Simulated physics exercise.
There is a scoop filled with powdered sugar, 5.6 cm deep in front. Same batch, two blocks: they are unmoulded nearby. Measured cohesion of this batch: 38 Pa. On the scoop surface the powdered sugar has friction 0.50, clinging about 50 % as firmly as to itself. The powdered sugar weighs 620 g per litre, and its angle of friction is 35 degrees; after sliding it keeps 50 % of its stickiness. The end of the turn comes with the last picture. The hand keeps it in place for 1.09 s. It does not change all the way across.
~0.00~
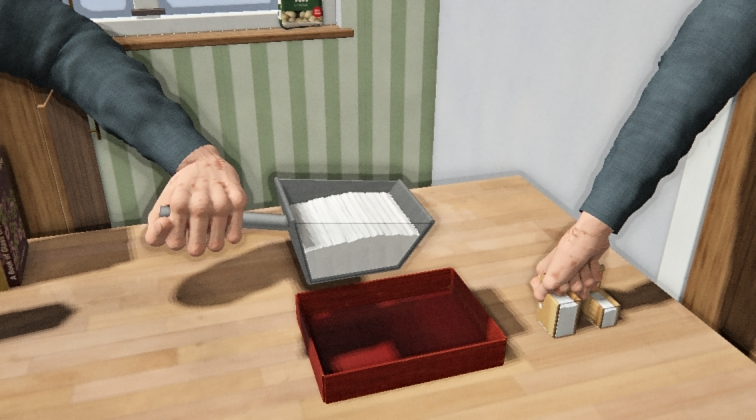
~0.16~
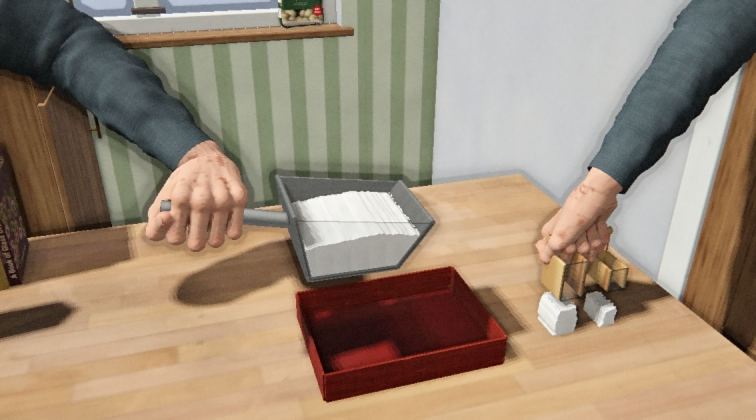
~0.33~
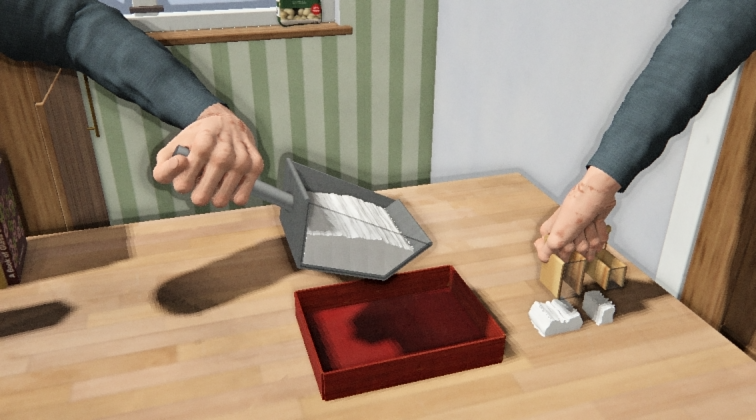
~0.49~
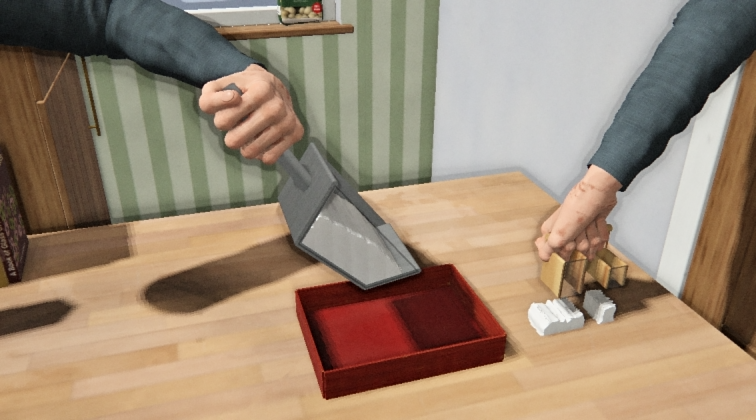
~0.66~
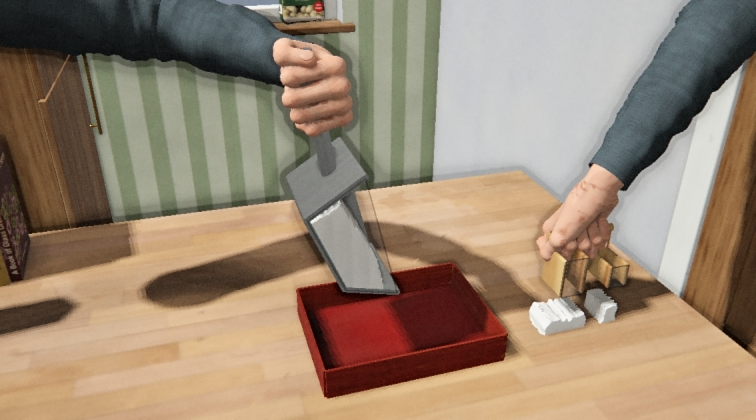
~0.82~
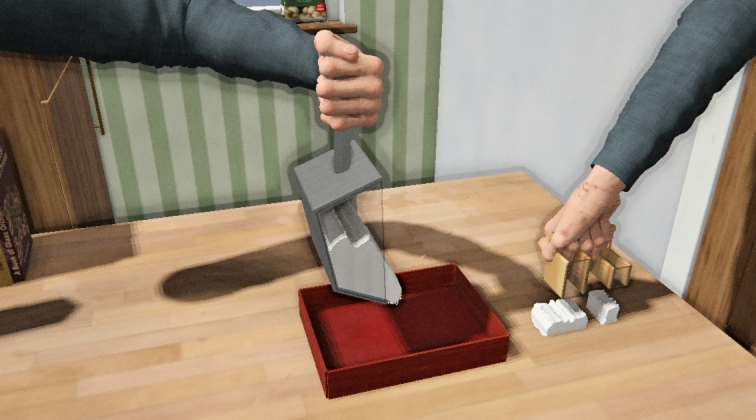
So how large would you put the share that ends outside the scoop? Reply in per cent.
I would put it near 76 %.
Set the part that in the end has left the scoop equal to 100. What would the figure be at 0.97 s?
Some 70 in a hundred.
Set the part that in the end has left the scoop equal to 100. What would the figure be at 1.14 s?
It comes to about 90 percent.
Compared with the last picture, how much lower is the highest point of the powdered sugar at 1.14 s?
4.5 cm.
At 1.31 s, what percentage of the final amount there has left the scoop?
I'd put it near 100 %.
After 0.97 s, the scoop is at 79 degrees and 50 % has left it.
After 1.14 s, the scoop is at 79 degrees and 71 % has left it.
After 1.31 s, the scoop is at 79 degrees and 75 % has left it.
After 1.48 s, the scoop is at 79 degrees and 76 % has left it.
After 1.86 s, the scoop is at 79 degrees and 76 % has left it.
